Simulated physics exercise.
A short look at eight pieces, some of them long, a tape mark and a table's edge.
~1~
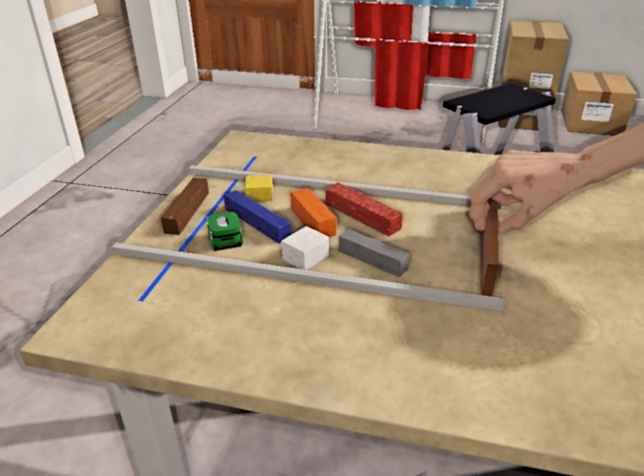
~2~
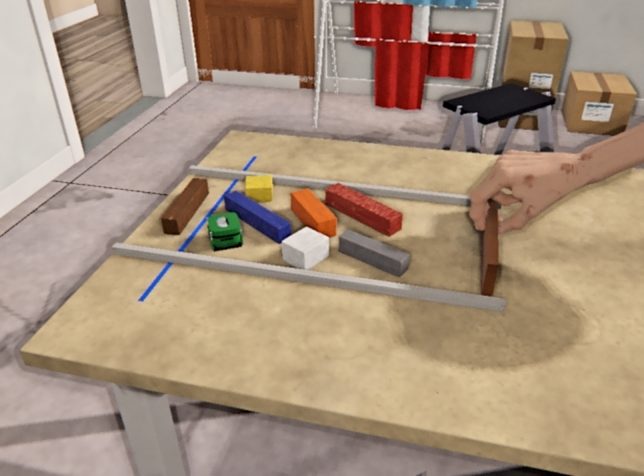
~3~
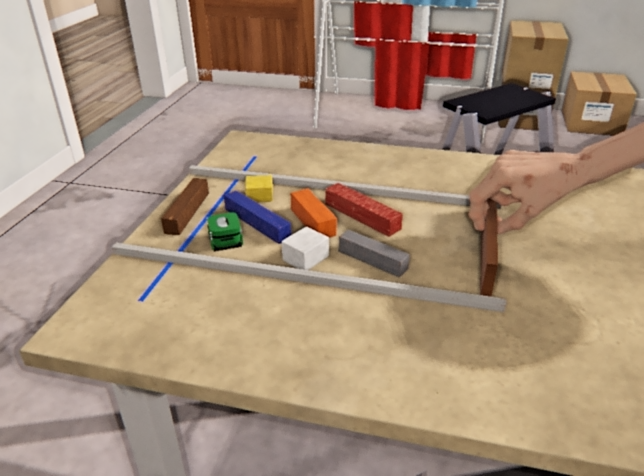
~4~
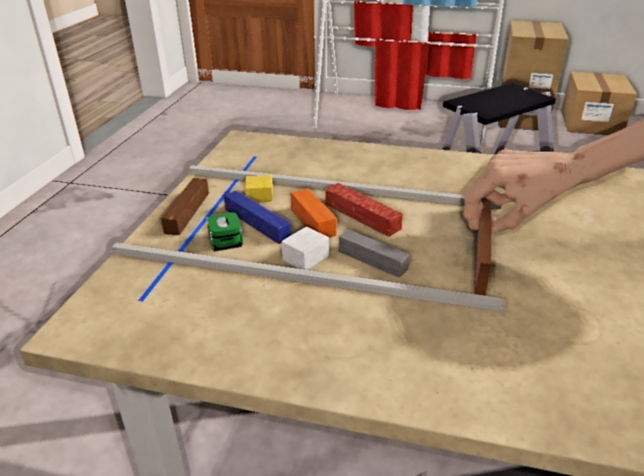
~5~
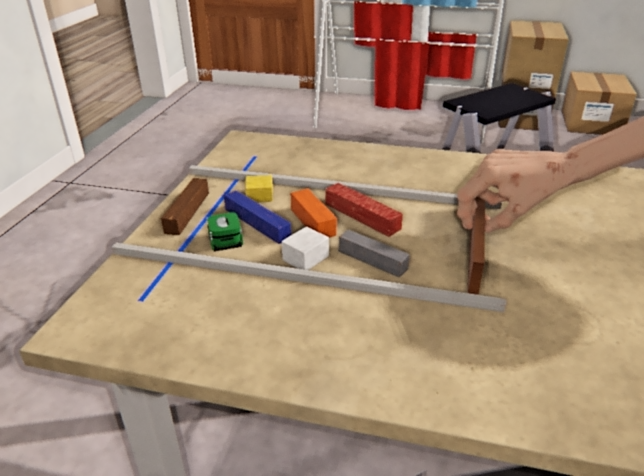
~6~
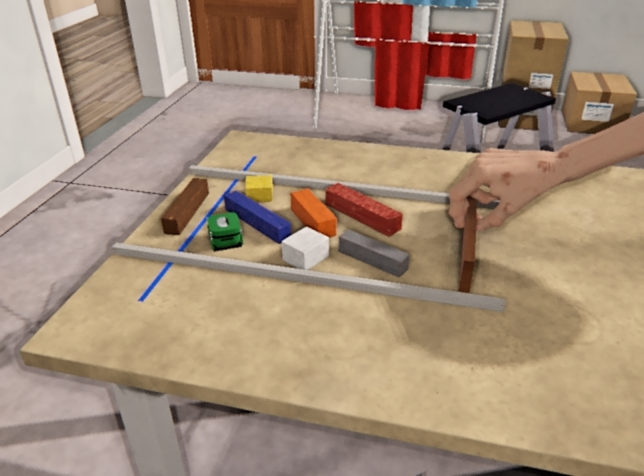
A hand held a brown board upright across two grey rails on a table, then slid it slightly left, while the colourful blocks and small green object lying between the rails stayed still.
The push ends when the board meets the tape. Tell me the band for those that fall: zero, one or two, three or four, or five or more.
The number that fall off is one or two.
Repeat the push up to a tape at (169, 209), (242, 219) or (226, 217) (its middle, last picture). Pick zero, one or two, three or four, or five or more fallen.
For each place: More than four; none; one to two.
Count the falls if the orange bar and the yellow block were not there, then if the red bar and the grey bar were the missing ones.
Fallen: 1, and 1 in the other try.
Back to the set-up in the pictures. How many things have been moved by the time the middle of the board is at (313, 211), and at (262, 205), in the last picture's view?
By then 5, and 8.
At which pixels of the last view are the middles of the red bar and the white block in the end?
The red bar at (213, 190), the white block at (154, 233).
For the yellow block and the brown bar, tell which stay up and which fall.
The yellow block does not fall, the brown bar goes over.
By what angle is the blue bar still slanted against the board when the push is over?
About 30°.
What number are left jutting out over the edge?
The number is 3.
Early on, none off yet; brown bar at rest near (187, 205); green case at rest near (225, 232); yellow block at rest near (259, 189).
Finally, the number that fall off is one or two; lost, brown bar.
